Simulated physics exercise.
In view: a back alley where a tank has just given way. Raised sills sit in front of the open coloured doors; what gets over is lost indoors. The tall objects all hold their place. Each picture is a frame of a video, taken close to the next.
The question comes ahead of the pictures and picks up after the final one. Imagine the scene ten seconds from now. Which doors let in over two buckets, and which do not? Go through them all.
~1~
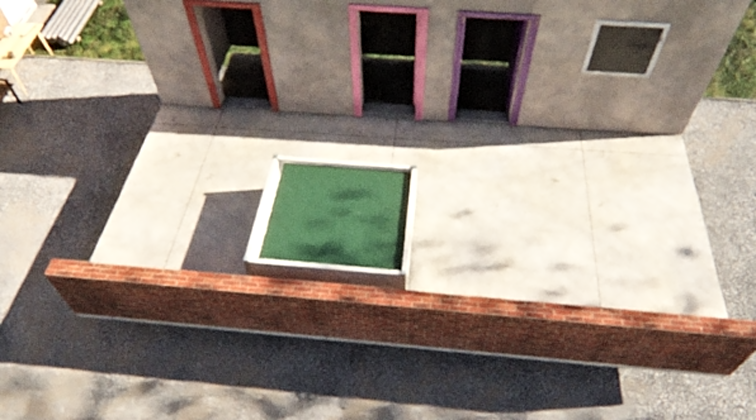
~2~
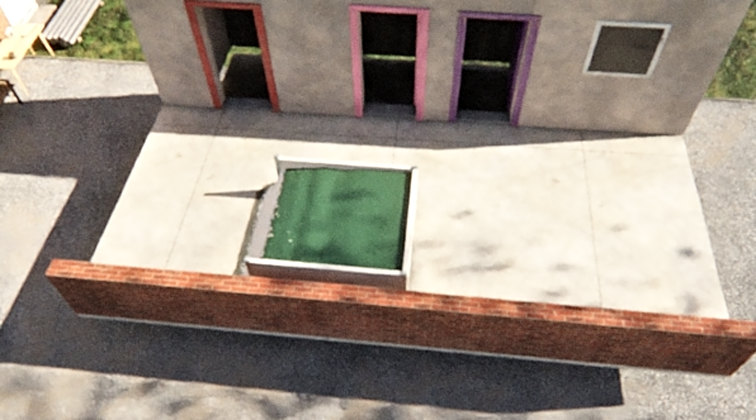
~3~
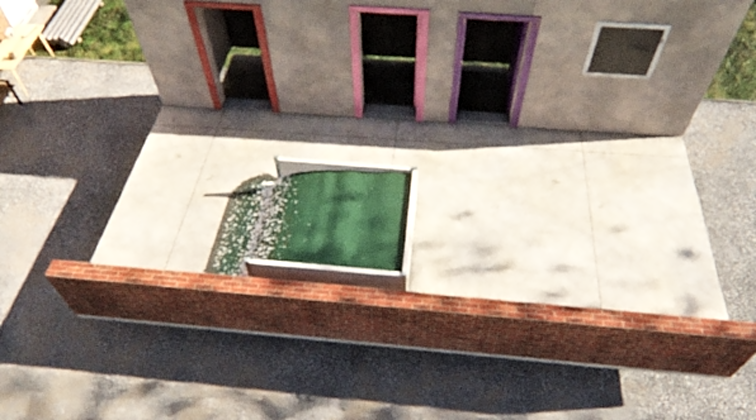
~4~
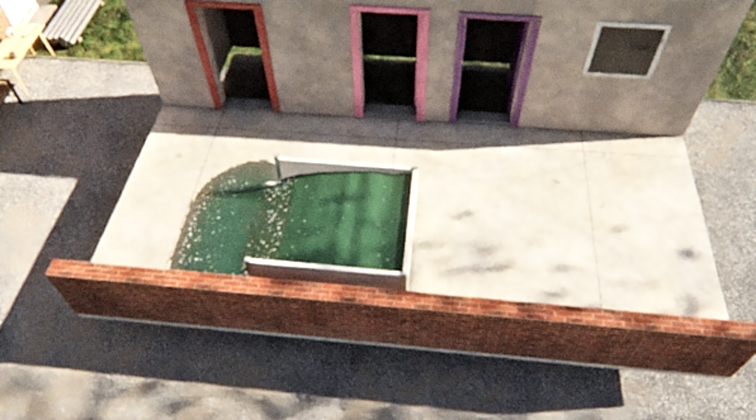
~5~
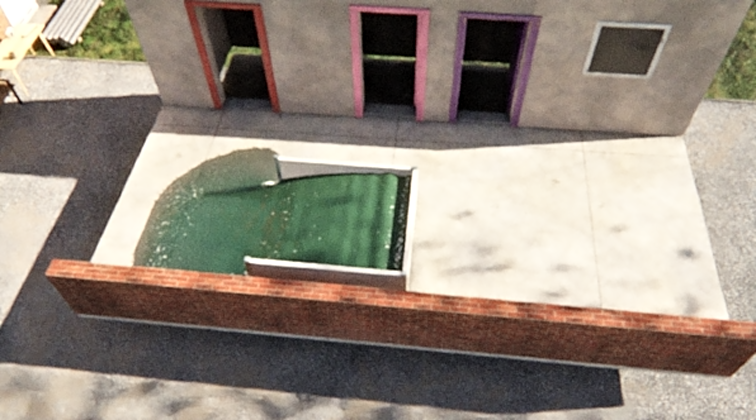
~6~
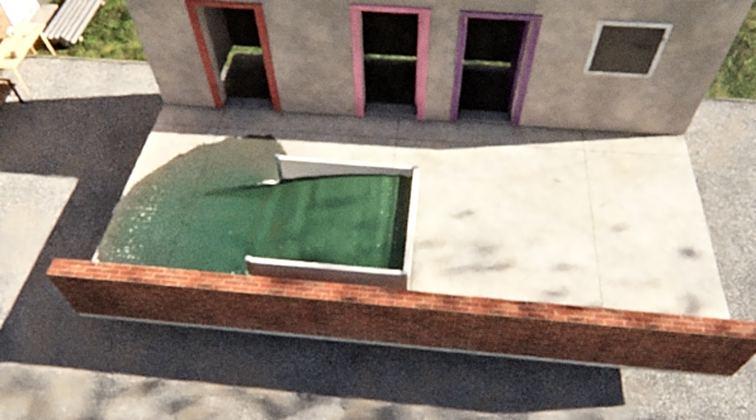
In the end the purple door receives no more than two buckets, the red door receives no more than two buckets, the pink door receives no more than two buckets.
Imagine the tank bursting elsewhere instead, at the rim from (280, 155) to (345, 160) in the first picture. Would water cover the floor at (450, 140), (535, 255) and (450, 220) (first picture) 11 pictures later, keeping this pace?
Taking the three spots as listed, they end up inundated, spared and spared.
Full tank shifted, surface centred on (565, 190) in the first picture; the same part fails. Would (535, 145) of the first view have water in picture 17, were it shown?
At that place: Free of water.
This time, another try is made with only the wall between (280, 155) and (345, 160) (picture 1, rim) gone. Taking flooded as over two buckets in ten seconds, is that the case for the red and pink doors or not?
Red: Past the mark; pink: Past the mark.
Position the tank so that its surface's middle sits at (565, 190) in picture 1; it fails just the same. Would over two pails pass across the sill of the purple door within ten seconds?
In short, the purple door misses the threshold.
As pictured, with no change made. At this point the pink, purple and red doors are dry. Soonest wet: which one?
I'd go with the red one.
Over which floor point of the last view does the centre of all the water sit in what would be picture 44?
That puts it at around (259, 228).
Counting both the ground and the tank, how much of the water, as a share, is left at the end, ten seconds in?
8 per cent.
A moment on, water covers 25 % of the floor; the purple door not reached, the red door not reached, the pink door not reached.
Next, water covers 30 % of the floor; the purple door not reached, the red door wet at the sill, nothing in, the pink door not reached.
Then, water covers 30 % of the floor; the purple door not reached, the red door wet at the sill, nothing in, the pink door not reached.
Later, water covers 25 % of the floor; the purple door not reached, the red door wet at the sill, nothing in, the pink door not reached.
In the end, water covers 20 % of the floor; the purple door not reached, the red door wet at the sill, nothing in, the pink door not reached.
